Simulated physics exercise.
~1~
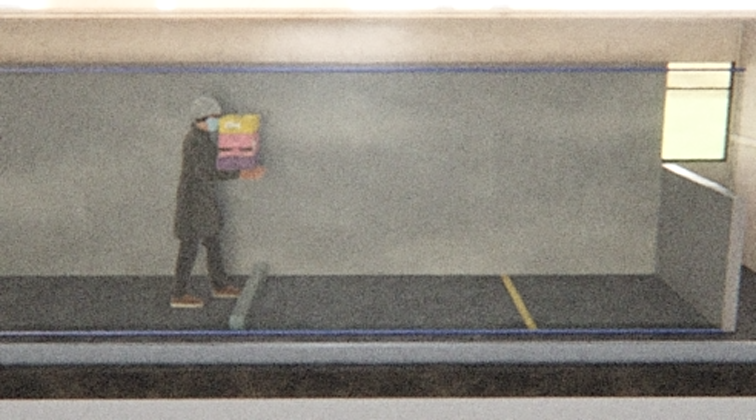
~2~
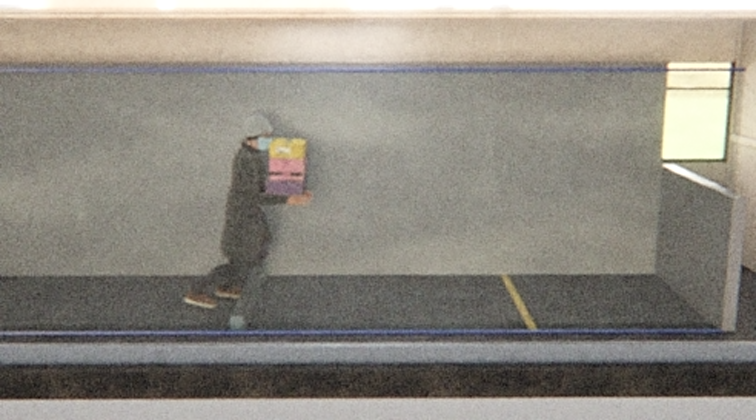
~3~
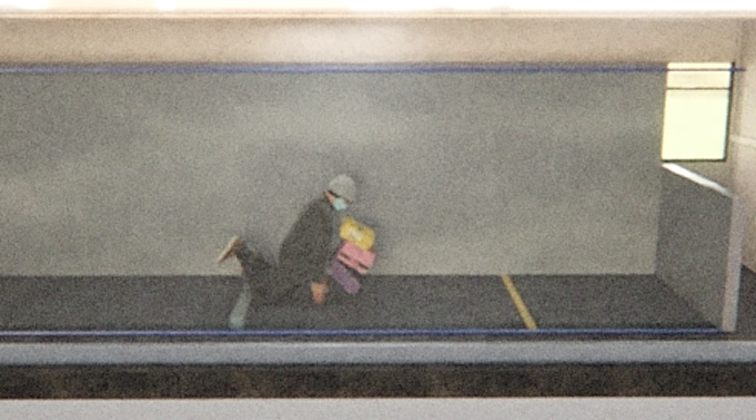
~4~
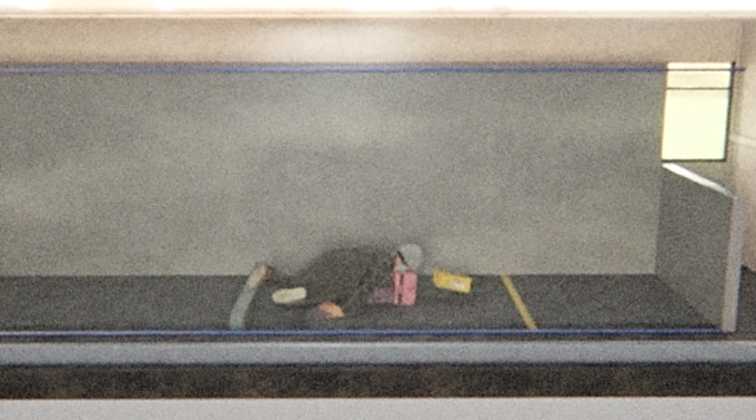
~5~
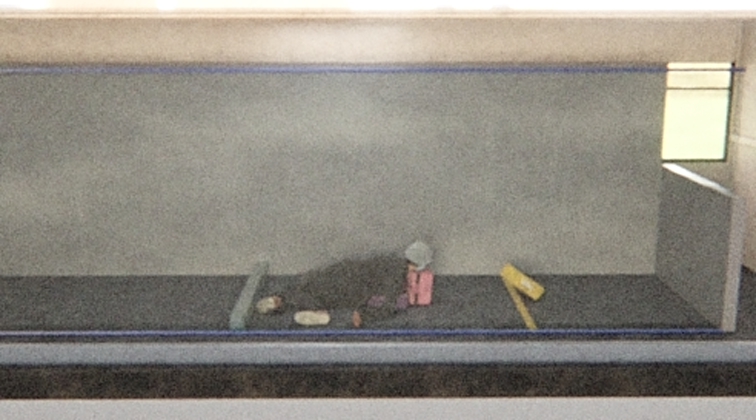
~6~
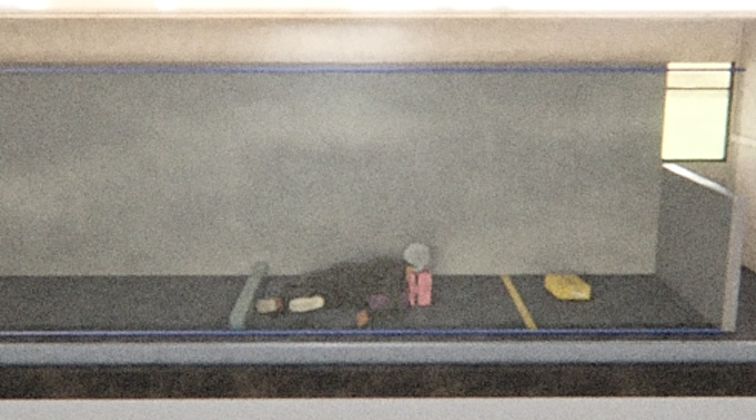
A person in a dark coat, grey cap and pale face mask carries a stack of yellow, pink and purple boxes rightward through a long grey-walled space, seen from the side by a still camera. A low rail lies across the dark floor at the feet, with a yellow line farther right. The person pitches forward over the rail, dropping to the knees as the boxes tip, then falls flat. The yellow box tumbles ahead and crosses the line. It rests beyond it, while the pink and purple boxes and the person's head stay short of it.
